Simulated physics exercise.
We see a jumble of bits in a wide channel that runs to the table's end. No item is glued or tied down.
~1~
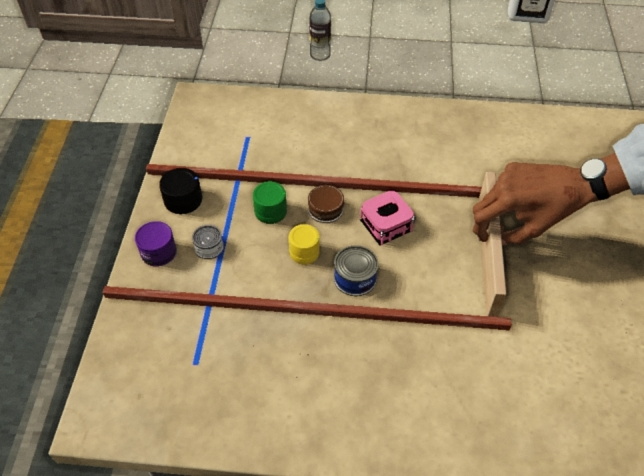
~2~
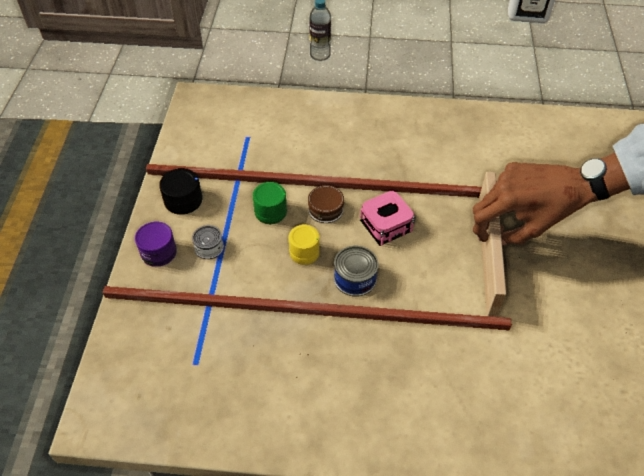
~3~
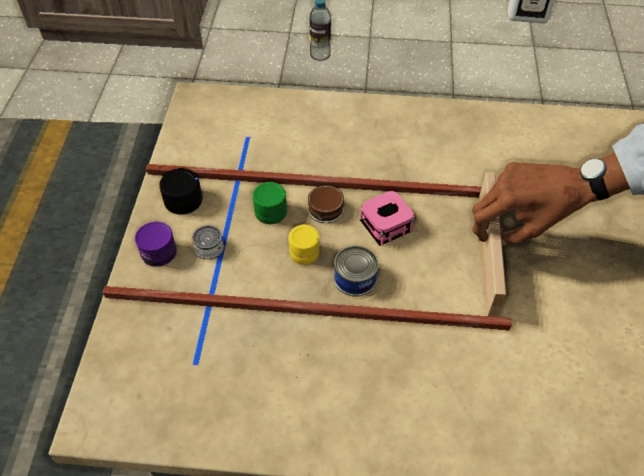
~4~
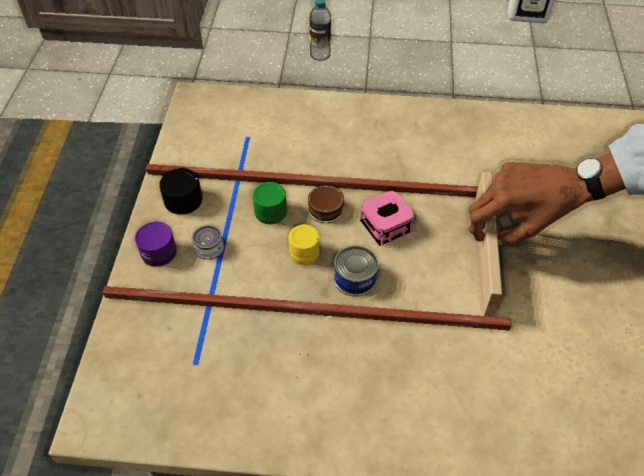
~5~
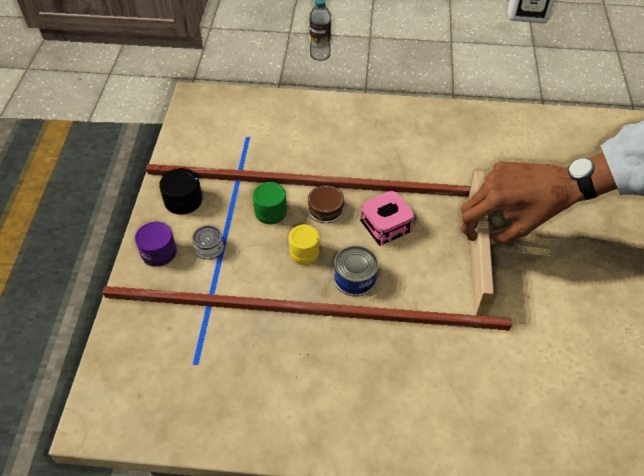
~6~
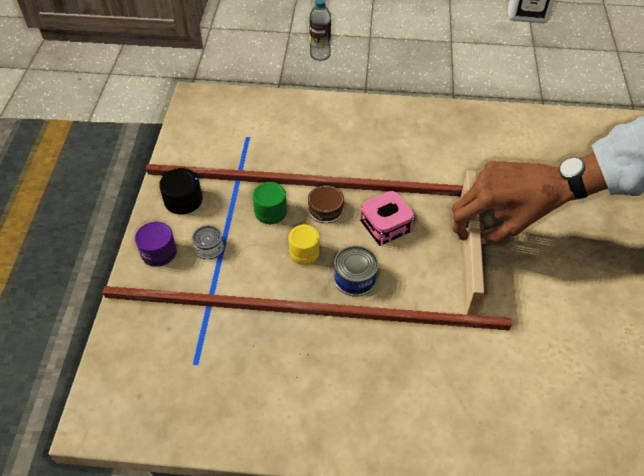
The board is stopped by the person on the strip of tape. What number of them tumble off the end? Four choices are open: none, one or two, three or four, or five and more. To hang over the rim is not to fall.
In the end all of them are still on the table.
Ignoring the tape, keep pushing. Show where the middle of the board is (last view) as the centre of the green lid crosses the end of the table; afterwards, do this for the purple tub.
At (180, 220) for the green lid; at (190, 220) for the purple tub.
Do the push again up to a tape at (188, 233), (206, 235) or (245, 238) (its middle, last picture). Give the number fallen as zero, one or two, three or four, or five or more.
Taking the tapes one after another, the count is just one or two, then one or two, then zero.
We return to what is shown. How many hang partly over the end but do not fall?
It totals 1.
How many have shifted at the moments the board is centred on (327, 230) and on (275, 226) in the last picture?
The counts are 5 and 5.
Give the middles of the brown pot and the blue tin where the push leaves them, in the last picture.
One is at about (179, 185), the other at about (195, 261).
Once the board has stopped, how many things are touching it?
That number would be 3.
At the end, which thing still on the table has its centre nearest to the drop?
The black lid finishes closest.
A little later, none off yet; purple tub at rest near (156, 245); black lid at rest near (181, 191); white tin at rest near (208, 242).
When it is over, the number that fall off is zero.
